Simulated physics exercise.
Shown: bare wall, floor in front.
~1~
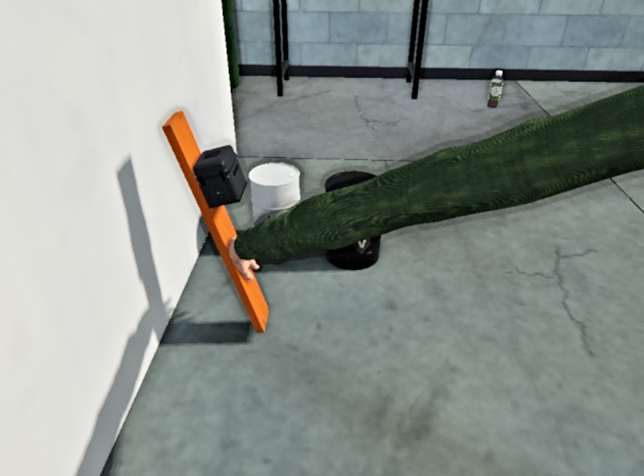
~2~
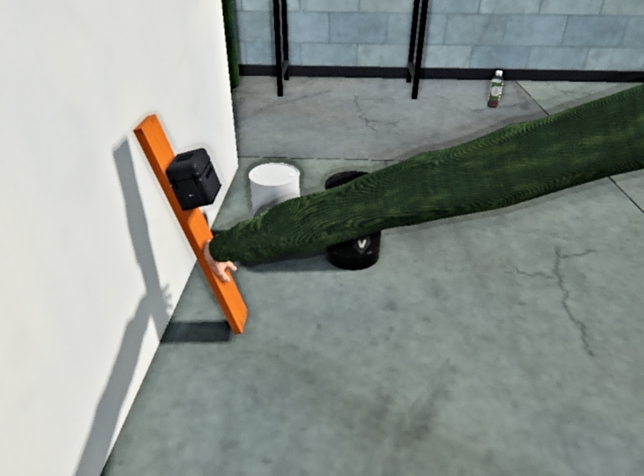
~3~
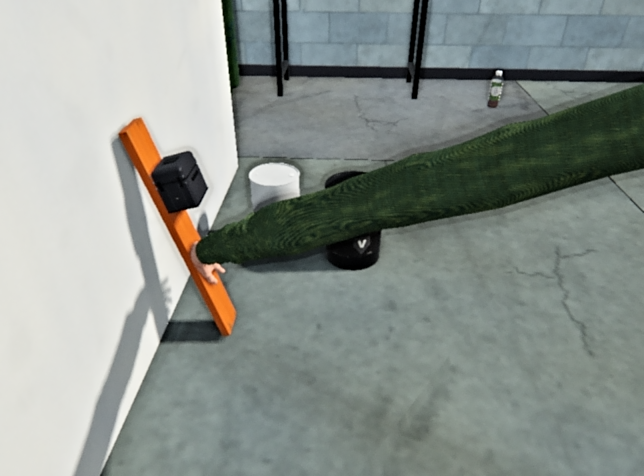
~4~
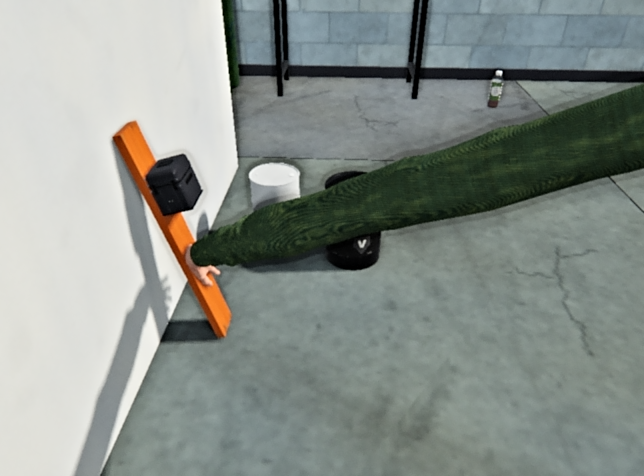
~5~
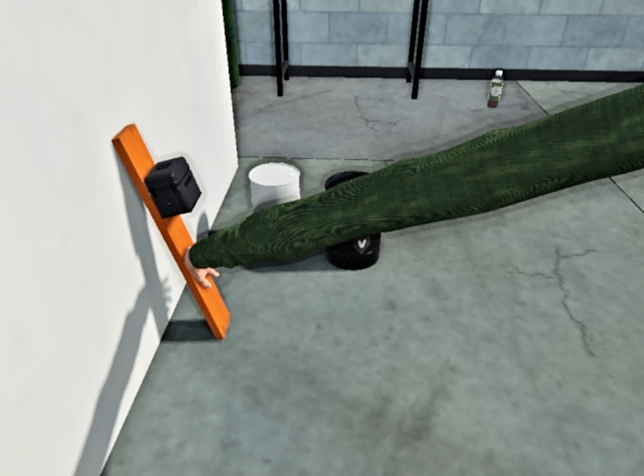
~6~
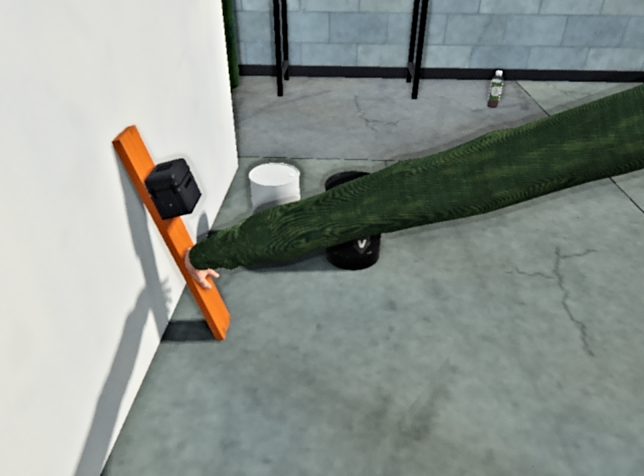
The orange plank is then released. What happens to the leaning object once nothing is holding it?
The leaning object stays where it is.
Then, 0.30 s after the last picture, nothing has stirred.
Then, 0.80 s after the last picture, orange plank resting near (180, 244).
At rest, all 3 in place. Seen from the same camera at the end, orange plank near (180, 244). The plank holds.
